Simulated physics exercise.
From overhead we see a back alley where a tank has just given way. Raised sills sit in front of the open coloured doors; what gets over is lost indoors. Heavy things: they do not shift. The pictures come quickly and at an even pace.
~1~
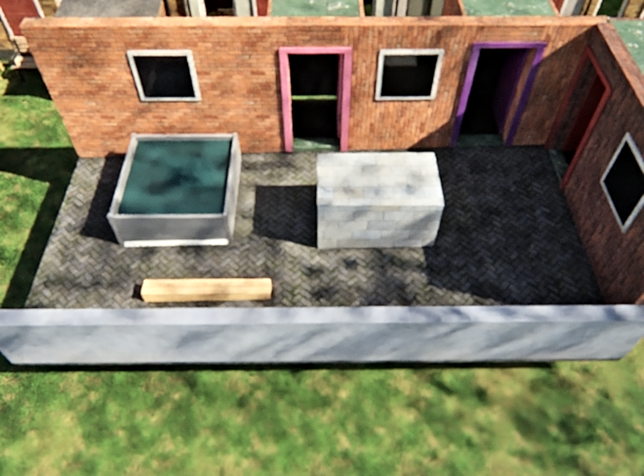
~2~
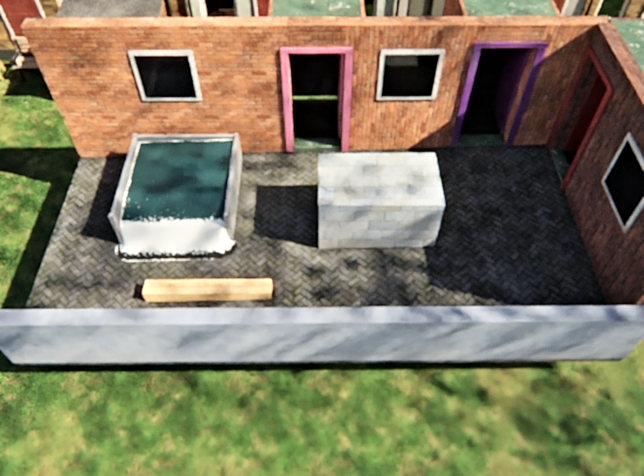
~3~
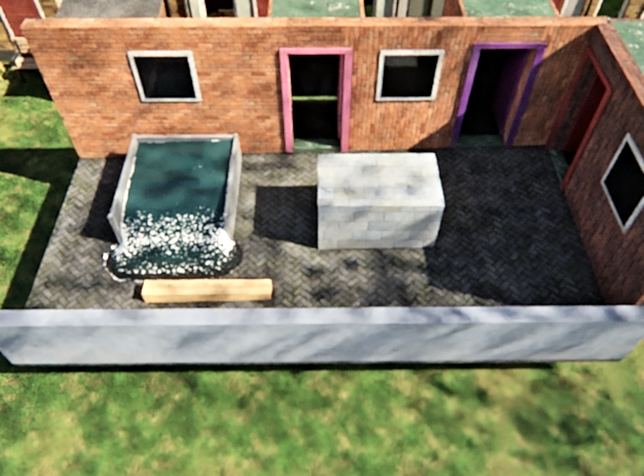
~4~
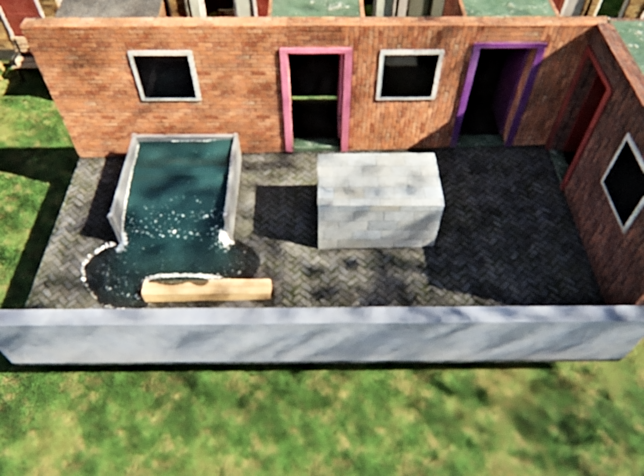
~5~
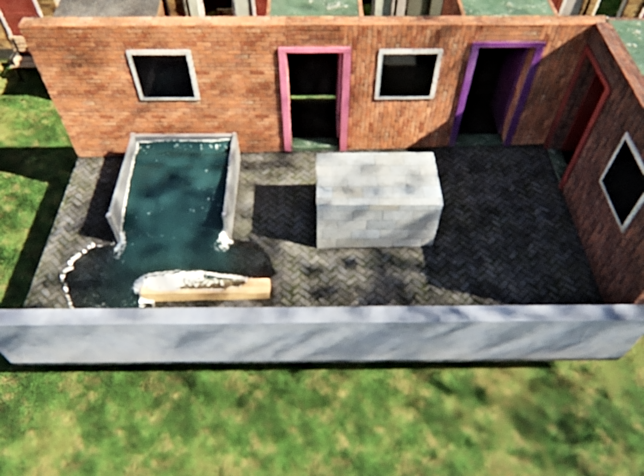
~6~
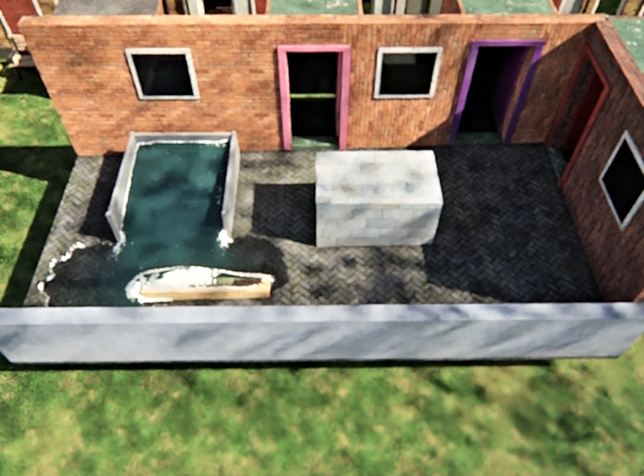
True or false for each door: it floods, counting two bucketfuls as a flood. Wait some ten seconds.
Red door - false; purple door - false; pink door - false.
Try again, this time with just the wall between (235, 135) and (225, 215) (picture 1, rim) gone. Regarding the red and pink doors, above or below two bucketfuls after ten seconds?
Then: The red door floods; the pink door lets more in.
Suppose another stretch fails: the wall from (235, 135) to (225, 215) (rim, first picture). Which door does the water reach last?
The red-painted one, I reckon.
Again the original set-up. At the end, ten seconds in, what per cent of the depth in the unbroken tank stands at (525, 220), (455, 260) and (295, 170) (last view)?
About 0 per cent, then 2 per cent, then 4 per cent.
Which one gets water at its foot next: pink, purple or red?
Answer: The one in pink.
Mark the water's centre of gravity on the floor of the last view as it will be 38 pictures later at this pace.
Near pixel (266, 246).
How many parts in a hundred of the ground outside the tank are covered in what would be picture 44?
By my count, 65 percent.
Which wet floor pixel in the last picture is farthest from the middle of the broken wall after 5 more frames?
Approximate pixel: (348, 289).
A moment on, water covers 25 % of the floor; the red door not reached, the purple door not reached, the pink door not reached.
Next, water covers 35 % of the floor; the red door not reached, the purple door not reached, the pink door not reached.
Then, water covers 50 % of the floor; the red door not reached, the purple door not reached, the pink door wet at the sill, nothing in.
Later, water covers 65 % of the floor; the red door not reached, the purple door not reached, the pink door wet at the sill, nothing in.
In the end, water covers 60 % of the floor; the red door not reached, the purple door wet at the sill, nothing in, the pink door wet at the sill, nothing in.
